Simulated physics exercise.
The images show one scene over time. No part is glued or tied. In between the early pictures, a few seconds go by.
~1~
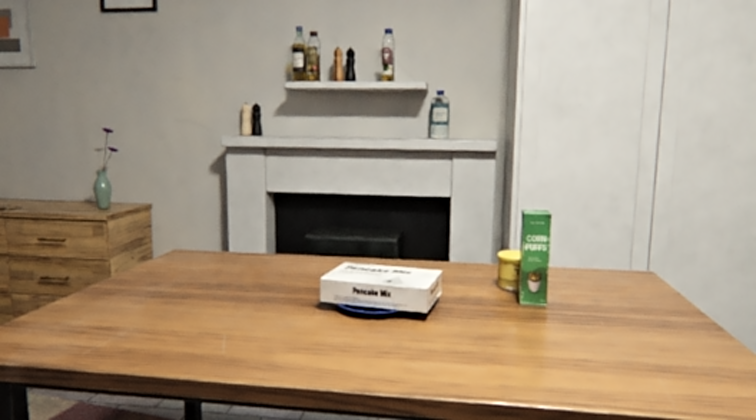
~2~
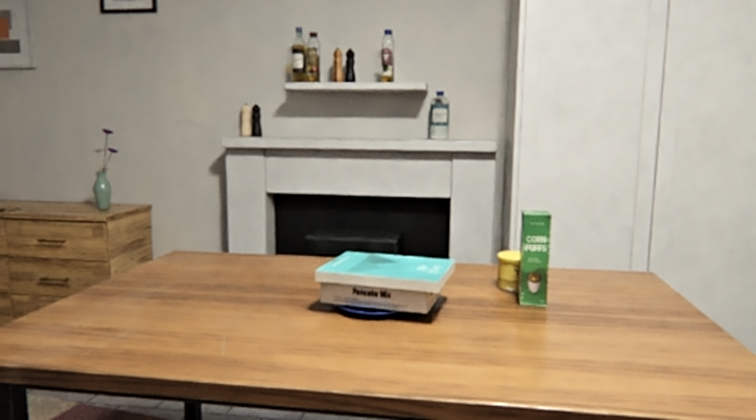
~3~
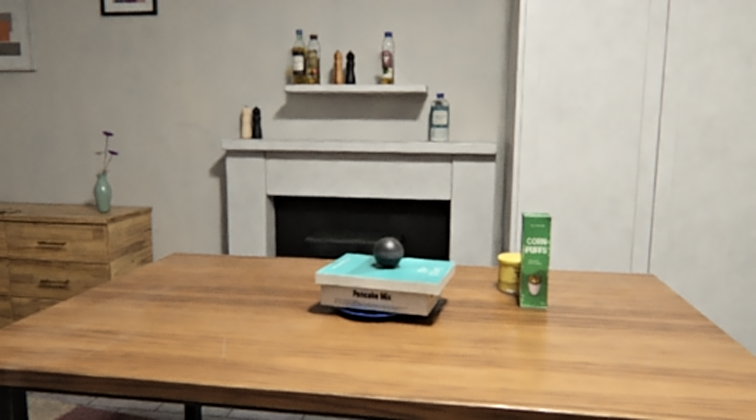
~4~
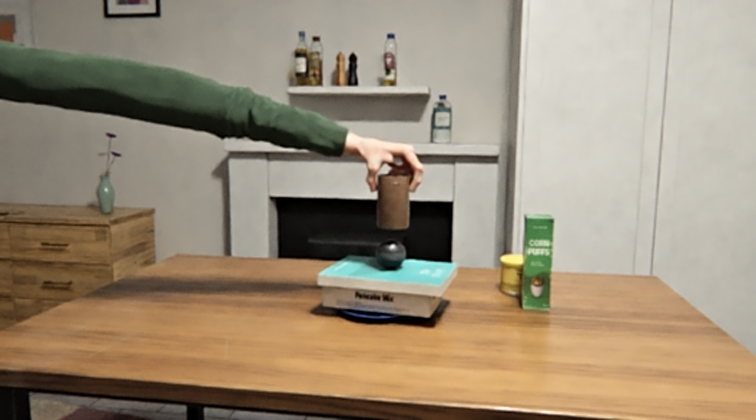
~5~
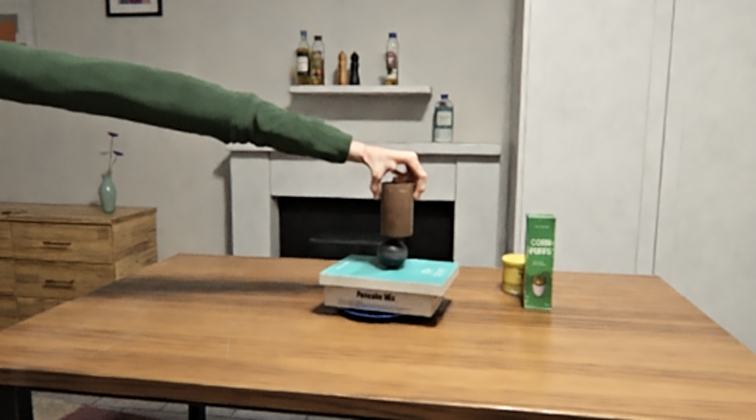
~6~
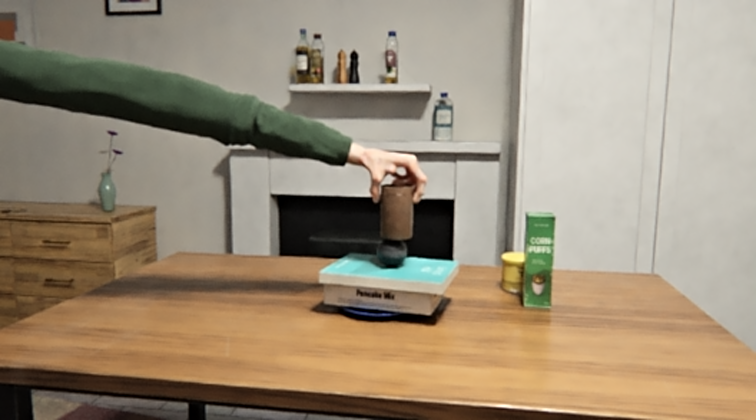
The clip opens on a white pancake mix box on a wooden table, with a green carton and yellow tub to the right. A flat teal-topped object appears on the box, then a black ball on top. A green-sleeved arm reaches in from the left and lowers a brown cup onto the ball.
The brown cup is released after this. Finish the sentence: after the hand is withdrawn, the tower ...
The tower topples over.
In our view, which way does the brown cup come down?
Off rightwards in the picture.
Then, 0.30 s after the last picture, brown cup tipped 29° from how it was near (406, 215).
Then, 0.50 s after the last picture, brown cup now fallen.
Then, 1.10 s after the last picture, nothing new.
Then, 2.30 s after the last picture, brown cup resting near (438, 253).
At rest, fallen, brown cup; the other 6 in place. Seen from the same camera at the end, brown cup near (438, 252). The pile gives way.
